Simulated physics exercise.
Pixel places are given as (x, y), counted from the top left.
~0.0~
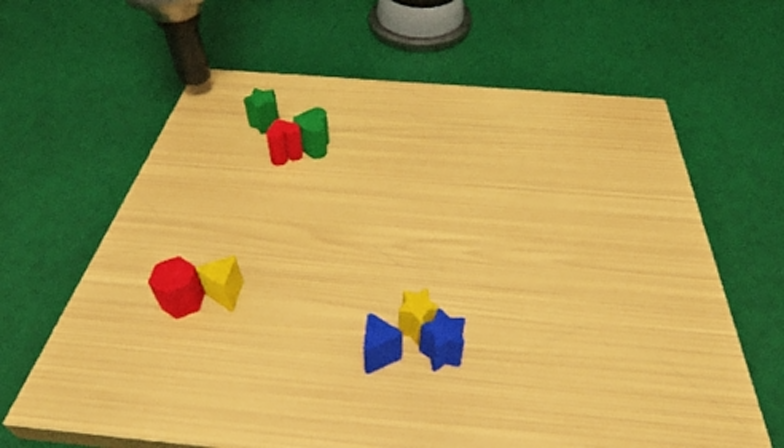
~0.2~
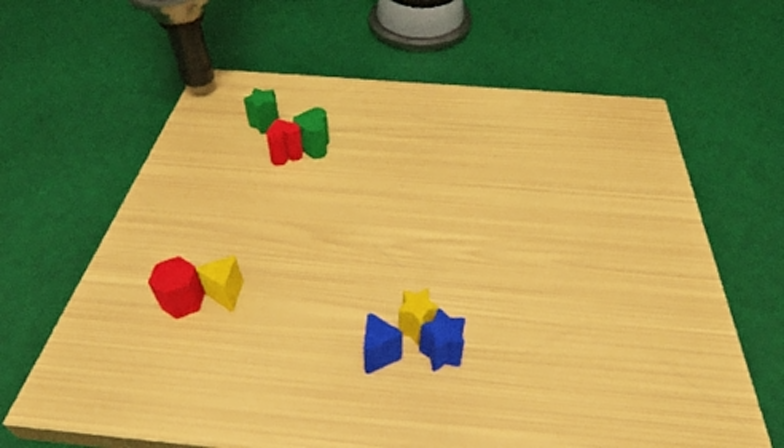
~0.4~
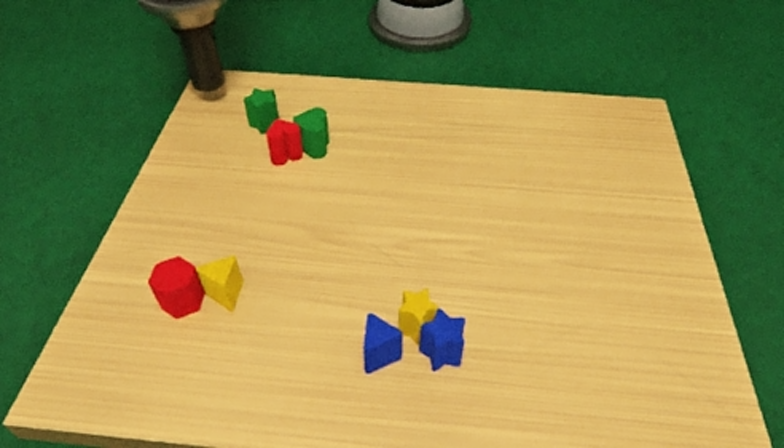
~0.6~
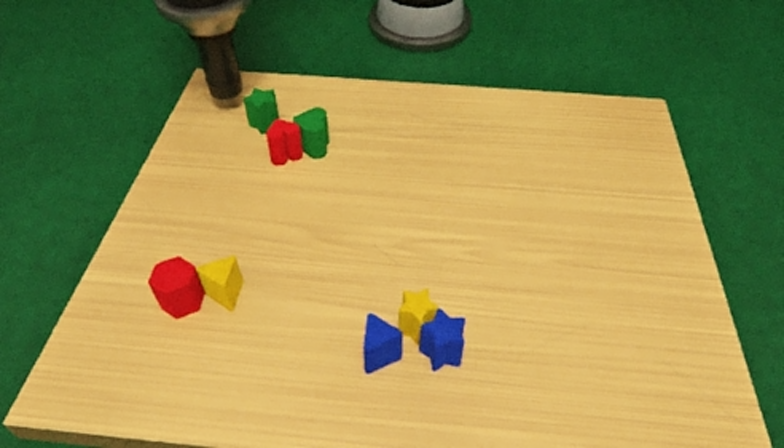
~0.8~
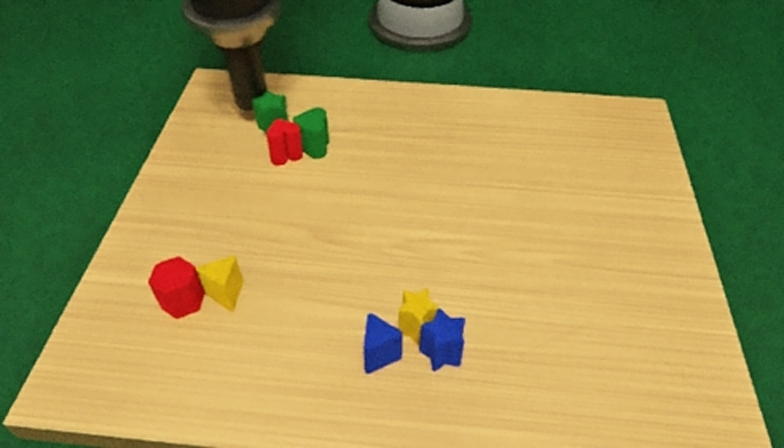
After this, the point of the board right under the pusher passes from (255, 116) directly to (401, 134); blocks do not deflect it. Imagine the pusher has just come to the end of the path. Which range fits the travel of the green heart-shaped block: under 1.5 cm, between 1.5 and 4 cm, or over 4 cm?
Between 1.5 and 4 cm.
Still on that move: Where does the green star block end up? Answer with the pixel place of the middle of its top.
Close to (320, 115).
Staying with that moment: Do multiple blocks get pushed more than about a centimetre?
I expect so.
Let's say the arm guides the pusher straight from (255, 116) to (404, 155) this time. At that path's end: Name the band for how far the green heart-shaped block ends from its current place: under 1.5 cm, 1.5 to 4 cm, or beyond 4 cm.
The best fit is over 4 cm.
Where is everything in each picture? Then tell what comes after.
Pusher tip (195, 77); block tops, green star block (261, 96); red heart-shaped block (282, 128); green heart-shaped block (312, 119), in the first frame.
Pusher (198, 79); blocks unchanged, in the second frame.
Pusher (209, 83); blocks unchanged, in the third frame.
Pusher (227, 91); blocks unchanged, in the fourth frame.
Pusher (252, 102); green star block (269, 100); red heart-shaped block (282, 128); green heart-shaped block (312, 119), in the fifth frame.
What follows on the original path. One third of the way, pusher (302, 108); green star block (302, 112), turned 40° clockwise; green heart-shaped block (320, 126).
Two thirds of the way, pusher (352, 113); green star block (320, 115), turned 80° clockwise; green heart-shaped block (327, 134), turned 15° clockwise.
At the end, pusher (401, 119); green star block (320, 115), turned 80° clockwise; red heart-shaped block in place; green heart-shaped block (327, 134), turned 15° clockwise.
